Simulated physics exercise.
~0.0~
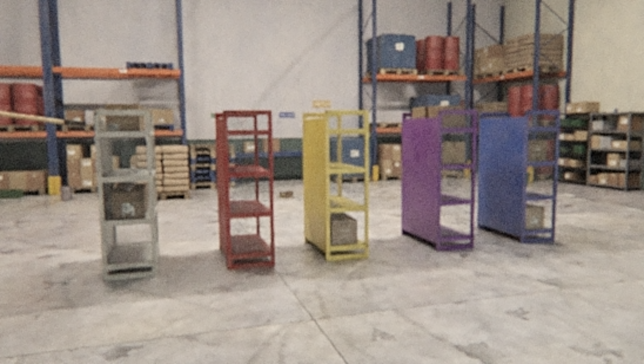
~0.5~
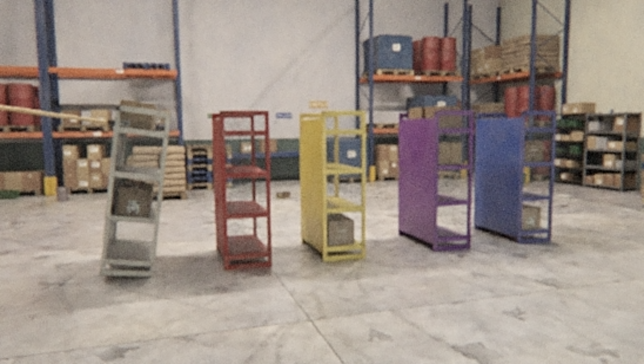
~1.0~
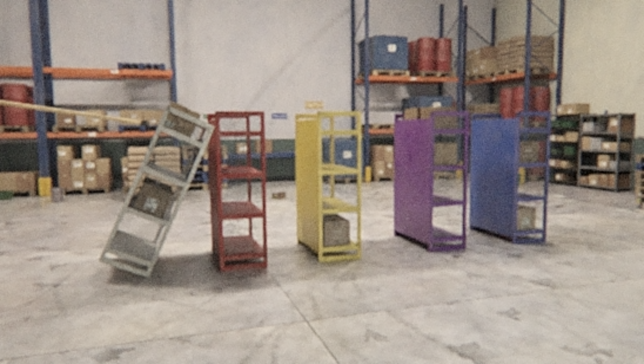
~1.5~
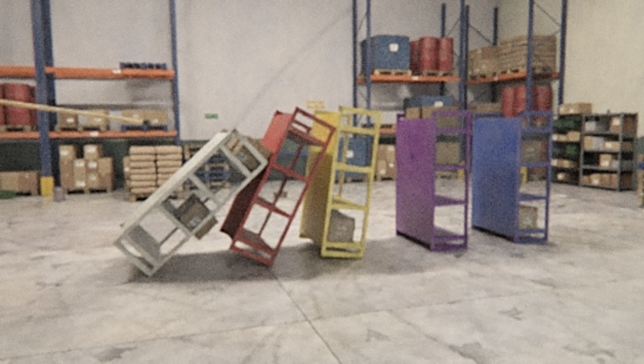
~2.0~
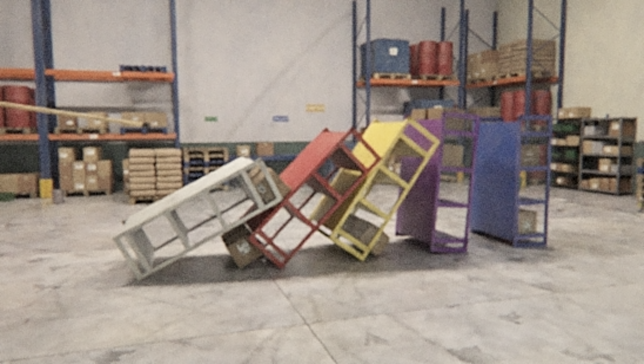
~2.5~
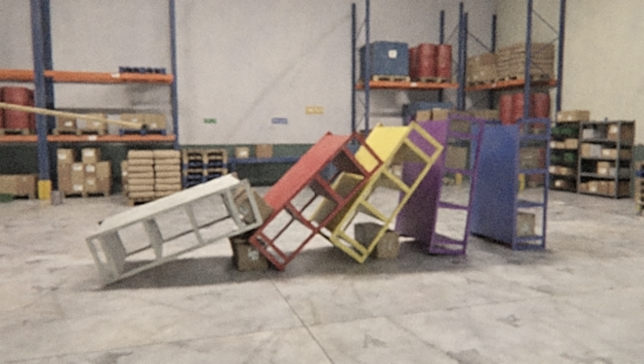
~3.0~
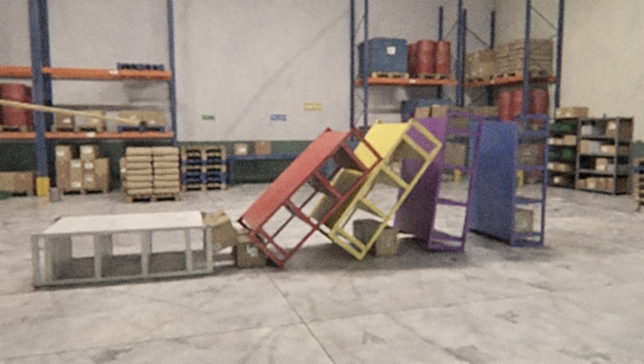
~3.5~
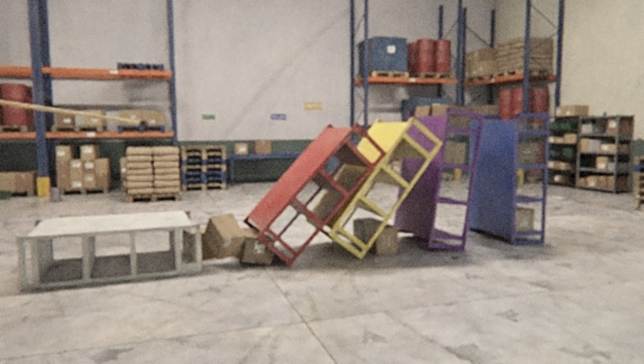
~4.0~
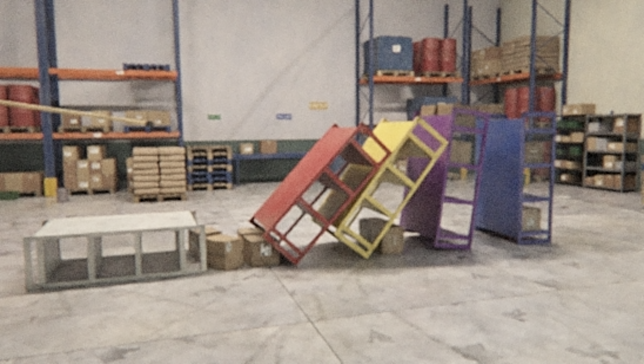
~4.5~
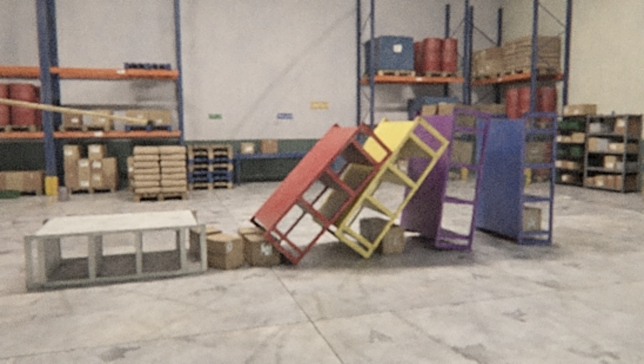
At first, five open shelf units, grey, red, yellow, purple and blue, stand in a row on a warehouse floor as a pole reaches in from the left. The pole moves right and the grey unit tips toward the red one. The red unit leans over in turn, pushing the yellow one against the purple. The grey unit then slides down to the left and drops flat on the floor, while cartons spill out beside it. Finally, the red and yellow units rest steeply propped, the purple leans slightly, and the blue stays upright.
